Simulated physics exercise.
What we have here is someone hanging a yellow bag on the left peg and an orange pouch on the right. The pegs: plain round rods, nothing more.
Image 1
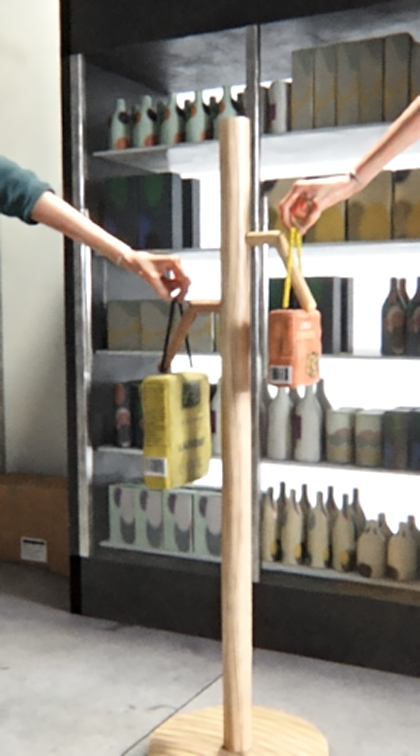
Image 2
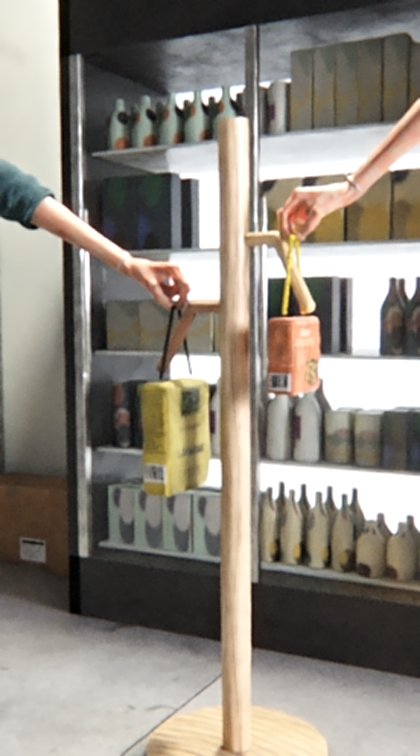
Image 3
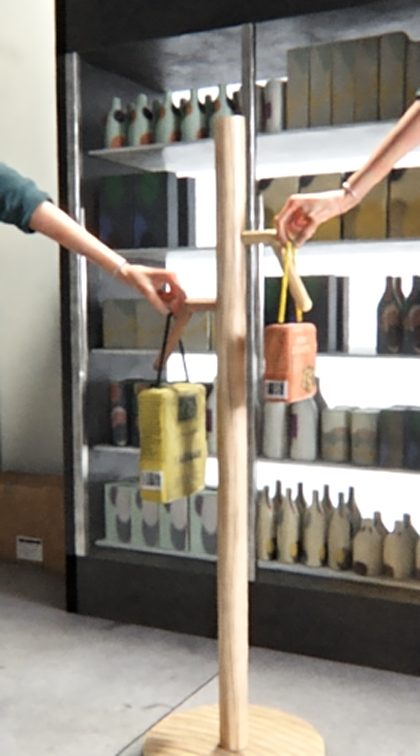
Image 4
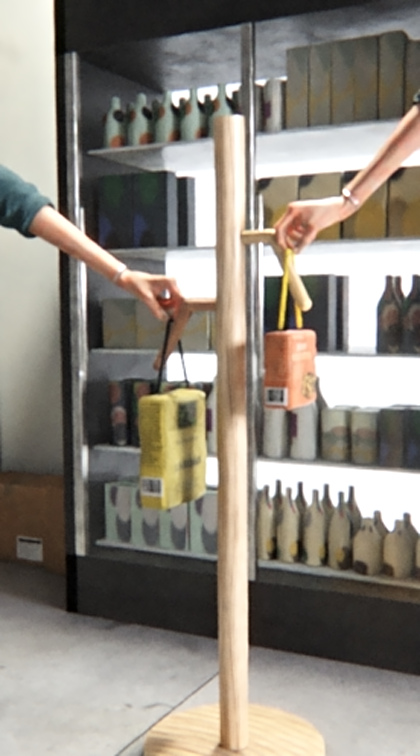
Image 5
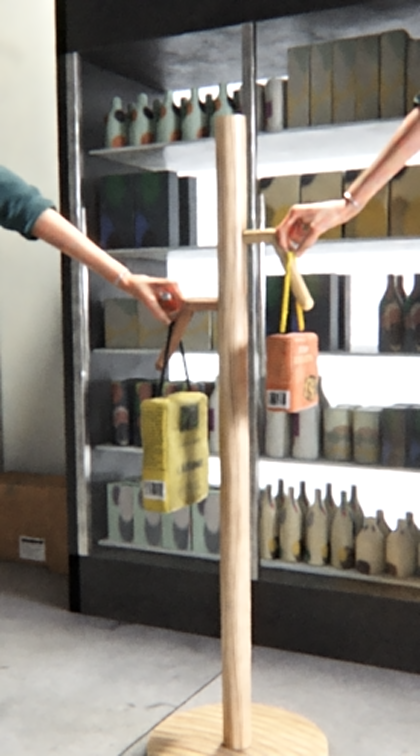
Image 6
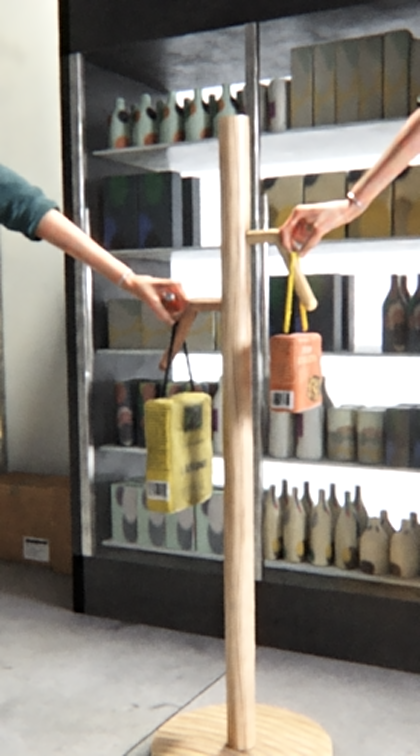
In a shop, seen from the front at about chest height, a pale wooden stand rises before lit shelves of bottles and boxes. A hand from the left, in a dark green sleeve, holds a yellow bag by its dark loop at the left peg, while another hand holds an orange pouch by its yellow loop at the right. Both hands lower slightly, the bags sink and sway, and the view shifts faintly.
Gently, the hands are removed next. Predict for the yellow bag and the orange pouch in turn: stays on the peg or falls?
My prediction: The yellow bag falls down; the orange pouch falls down.
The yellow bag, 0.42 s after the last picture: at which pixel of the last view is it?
Around (190, 687).
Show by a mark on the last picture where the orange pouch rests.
Around (245, 739).
Then, 0.42 s after the last picture, yellow bag on the floor near (190, 687); orange pouch on the floor near (298, 670).
Then, 0.70 s after the last picture, yellow bag on the floor near (237, 709); orange pouch on the floor near (244, 739).
At rest, yellow bag on the floor near (236, 712); orange pouch on the floor near (244, 739). The yellow bag drops to the floor and the orange pouch comes down.
